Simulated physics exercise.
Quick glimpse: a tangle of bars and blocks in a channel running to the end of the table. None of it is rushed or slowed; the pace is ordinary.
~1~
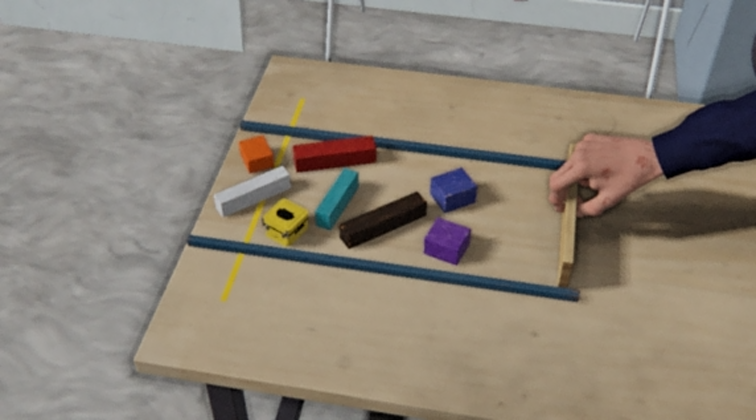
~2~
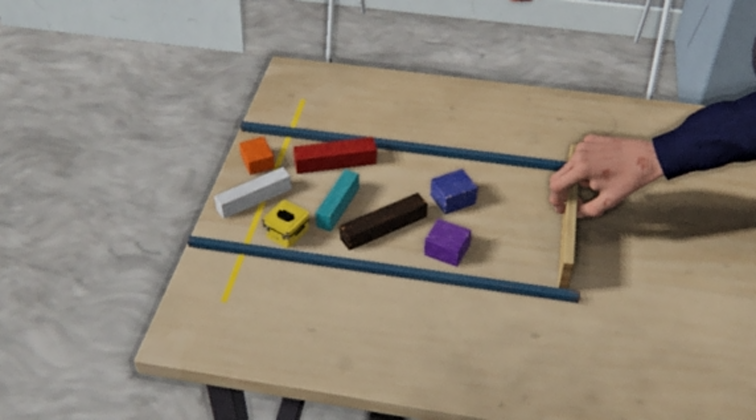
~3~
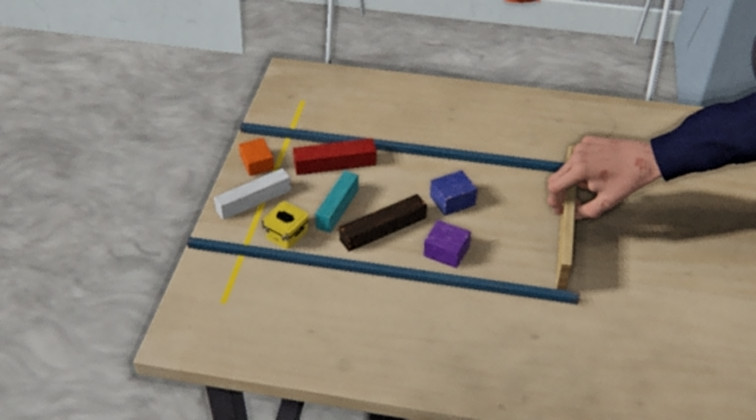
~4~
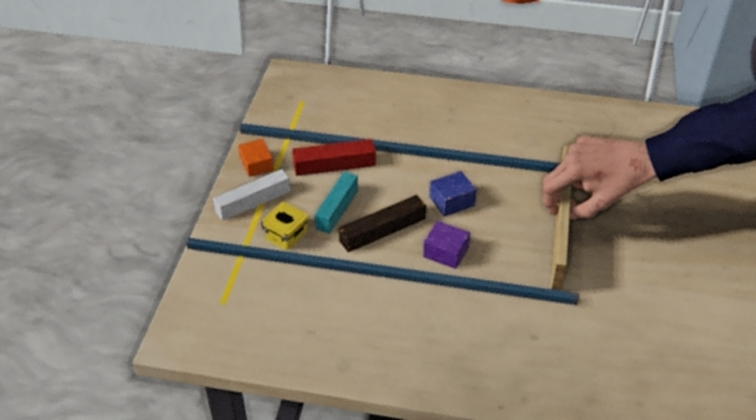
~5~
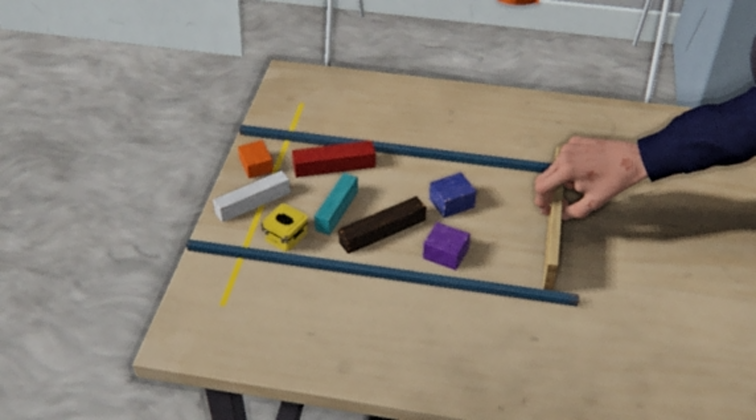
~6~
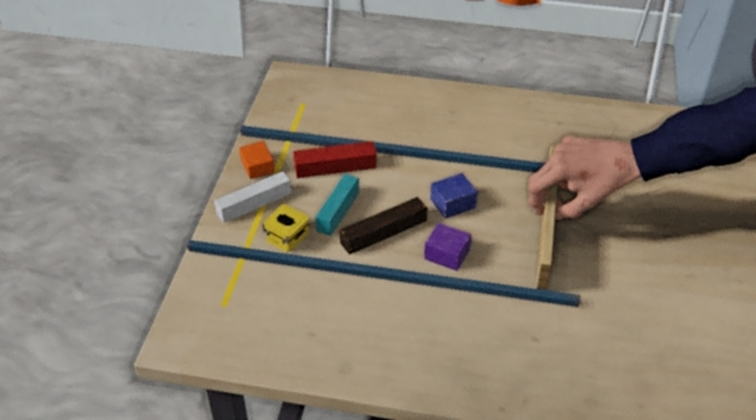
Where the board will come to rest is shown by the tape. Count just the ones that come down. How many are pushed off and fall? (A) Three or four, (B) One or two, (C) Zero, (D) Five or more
A.
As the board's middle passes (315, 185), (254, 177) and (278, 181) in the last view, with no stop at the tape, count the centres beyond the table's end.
Respectively 0, 6 and 3.
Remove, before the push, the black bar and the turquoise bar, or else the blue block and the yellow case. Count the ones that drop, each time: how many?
The number fallen is 1, and in the other try 2.
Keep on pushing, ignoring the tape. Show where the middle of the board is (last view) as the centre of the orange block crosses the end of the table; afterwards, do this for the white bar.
First it's close to (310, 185), next close to (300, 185).
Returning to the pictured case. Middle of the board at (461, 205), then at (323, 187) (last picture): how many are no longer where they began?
2, then 8.
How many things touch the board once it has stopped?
3.
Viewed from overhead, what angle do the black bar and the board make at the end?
About 5 degrees.
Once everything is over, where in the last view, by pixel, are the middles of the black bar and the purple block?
Answer: First (213, 207), after that (236, 221).
Soon after, none off yet; orange block at rest near (257, 160); white bar at rest near (254, 197); yellow case at rest near (287, 229).
After that, none off yet; orange block at rest near (257, 160); white bar moving near (250, 197); yellow case displaced about its own width near (259, 224).
In the end, the number that fall off is three or four; gone, turquoise bar, yellow case, white bar and orange block.
